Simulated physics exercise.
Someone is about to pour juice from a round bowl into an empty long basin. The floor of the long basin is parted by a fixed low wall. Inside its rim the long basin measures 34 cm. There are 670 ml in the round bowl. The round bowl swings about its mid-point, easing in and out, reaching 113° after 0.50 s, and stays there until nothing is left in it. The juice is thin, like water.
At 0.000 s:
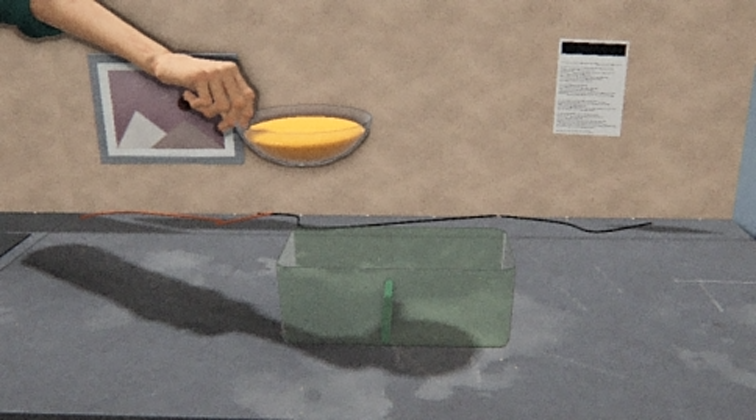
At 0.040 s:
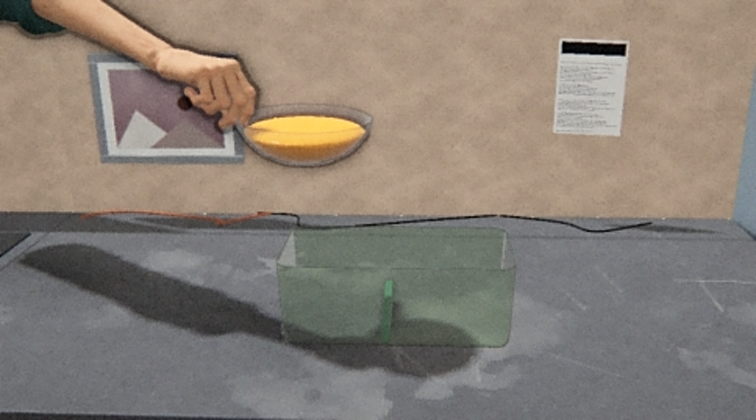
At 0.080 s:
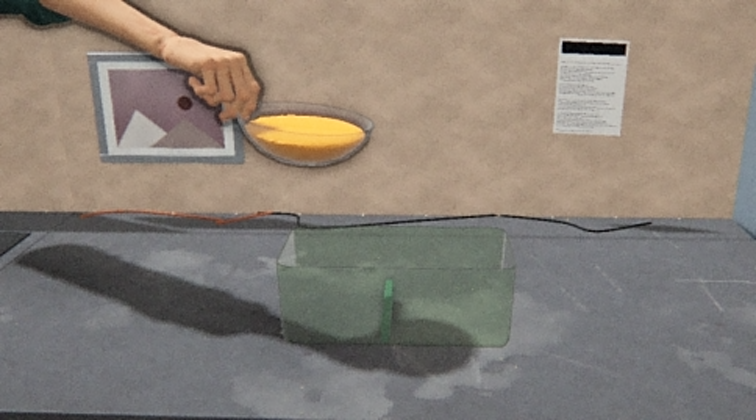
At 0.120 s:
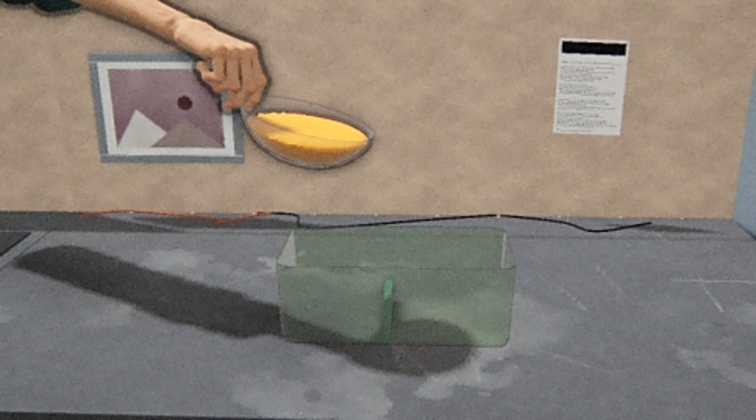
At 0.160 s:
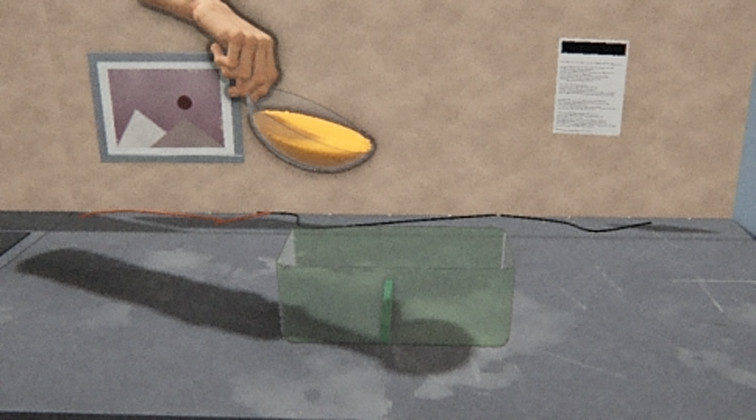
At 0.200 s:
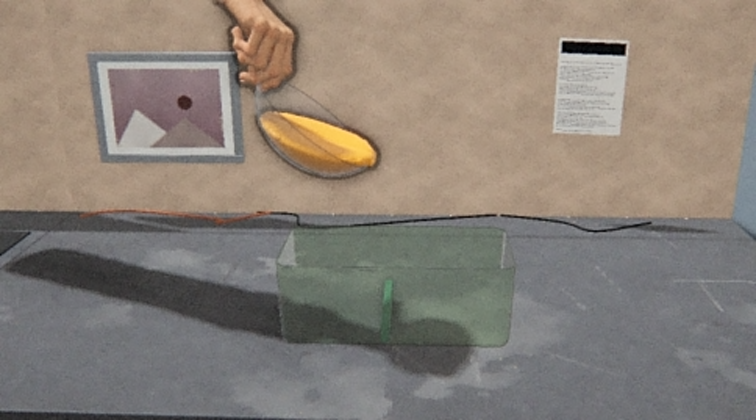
Above a gray tabletop, a hand steadily tilts a clear bowl of yellow liquid rightward.
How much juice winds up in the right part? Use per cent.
About 58 per cent.
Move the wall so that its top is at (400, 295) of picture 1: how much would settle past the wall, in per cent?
In that case some 40 per cent.
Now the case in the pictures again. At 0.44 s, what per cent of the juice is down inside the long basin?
About 88 per cent.
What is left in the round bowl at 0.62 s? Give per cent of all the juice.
Some 0 per cent.
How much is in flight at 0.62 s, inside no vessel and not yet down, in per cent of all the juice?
Near 14 in a hundred.
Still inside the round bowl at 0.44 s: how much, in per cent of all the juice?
Some 0 per cent.
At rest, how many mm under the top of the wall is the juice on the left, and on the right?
Left about 20 mm, right about 16 mm.
Then, 0.44 s in, the tilt is 109° and 0 per cent is still to pour, 27 is left of the wall and 61 right of it.
Then, 0.62 s in, the tilt is 113° and 0 per cent is still to pour, 26 is left of the wall and 61 right of it.
Then, 0.80 s in, the tilt is 113° and 1 per cent is still to pour, 30 is left of the wall and 60 right of it.
Then, 1.00 s in, the tilt is 113° and 0 per cent is still to pour, 36 is left of the wall and 58 right of it.
Finally, 37 per cent lies left of the wall, 58 right of it and 6 outside.
